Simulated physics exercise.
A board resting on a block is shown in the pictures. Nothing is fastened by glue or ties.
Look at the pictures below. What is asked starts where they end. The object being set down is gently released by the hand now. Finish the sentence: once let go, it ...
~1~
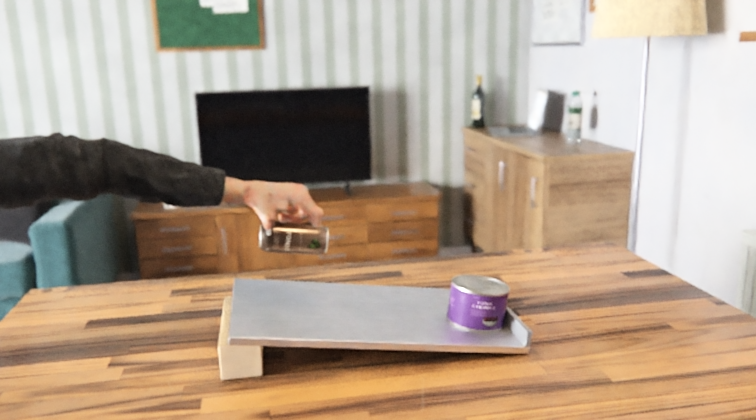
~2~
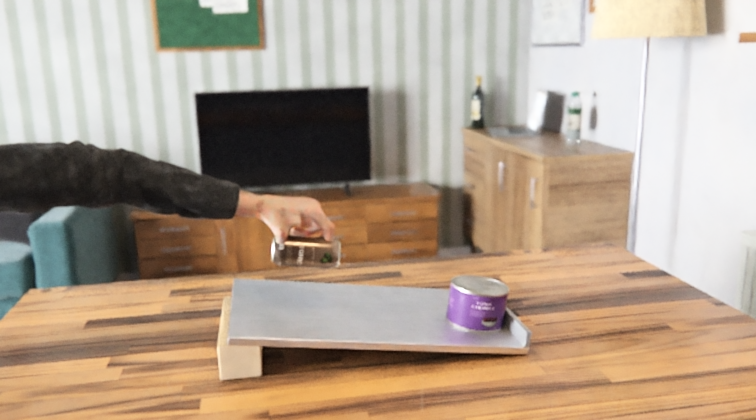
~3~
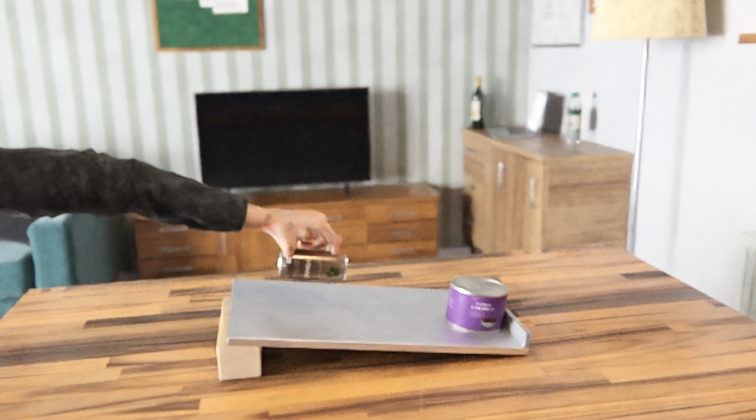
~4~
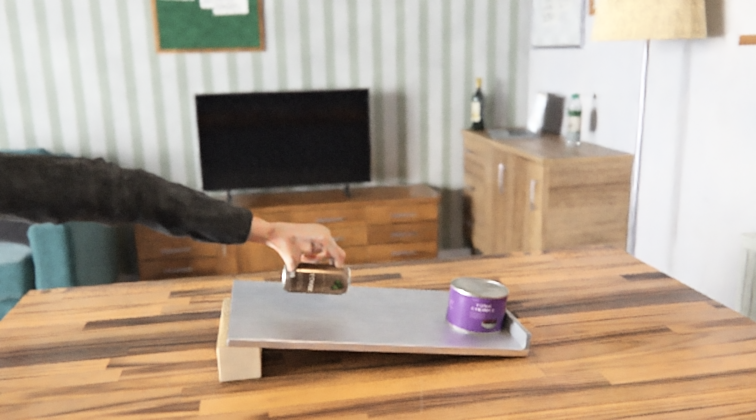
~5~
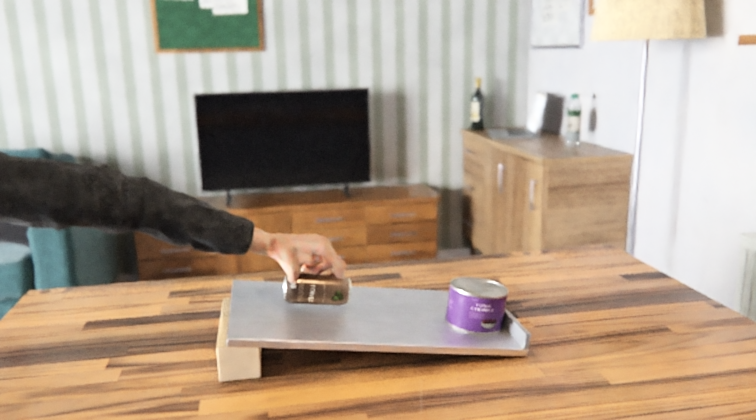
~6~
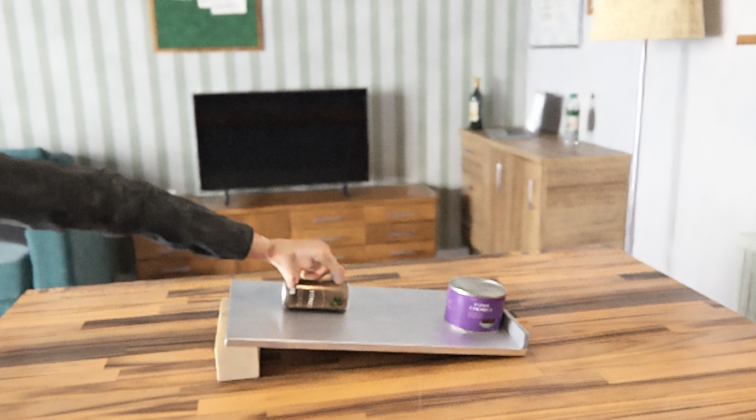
Stays in place.
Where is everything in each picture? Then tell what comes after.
The first picture shows on its way; brown can (294, 238); purple tub (477, 303).
The second picture shows on its way; brown can (306, 252); purple tub (477, 303).
The third picture shows on its way; brown can (313, 265); purple tub (476, 304).
The fourth picture shows on its way; brown can (316, 278); purple tub (476, 305).
The fifth picture shows on its way; brown can (317, 290); purple tub (476, 305).
The sixth picture shows in place under the hand; brown can (316, 295); purple tub (475, 305).
Then, 0.20 s after the last picture, nothing has stirred.
Then, 0.40 s after the last picture, brown can resting near (316, 295).
At rest, both in place. Seen from the same camera at the end, brown can near (316, 295). The brown can keeps its place.
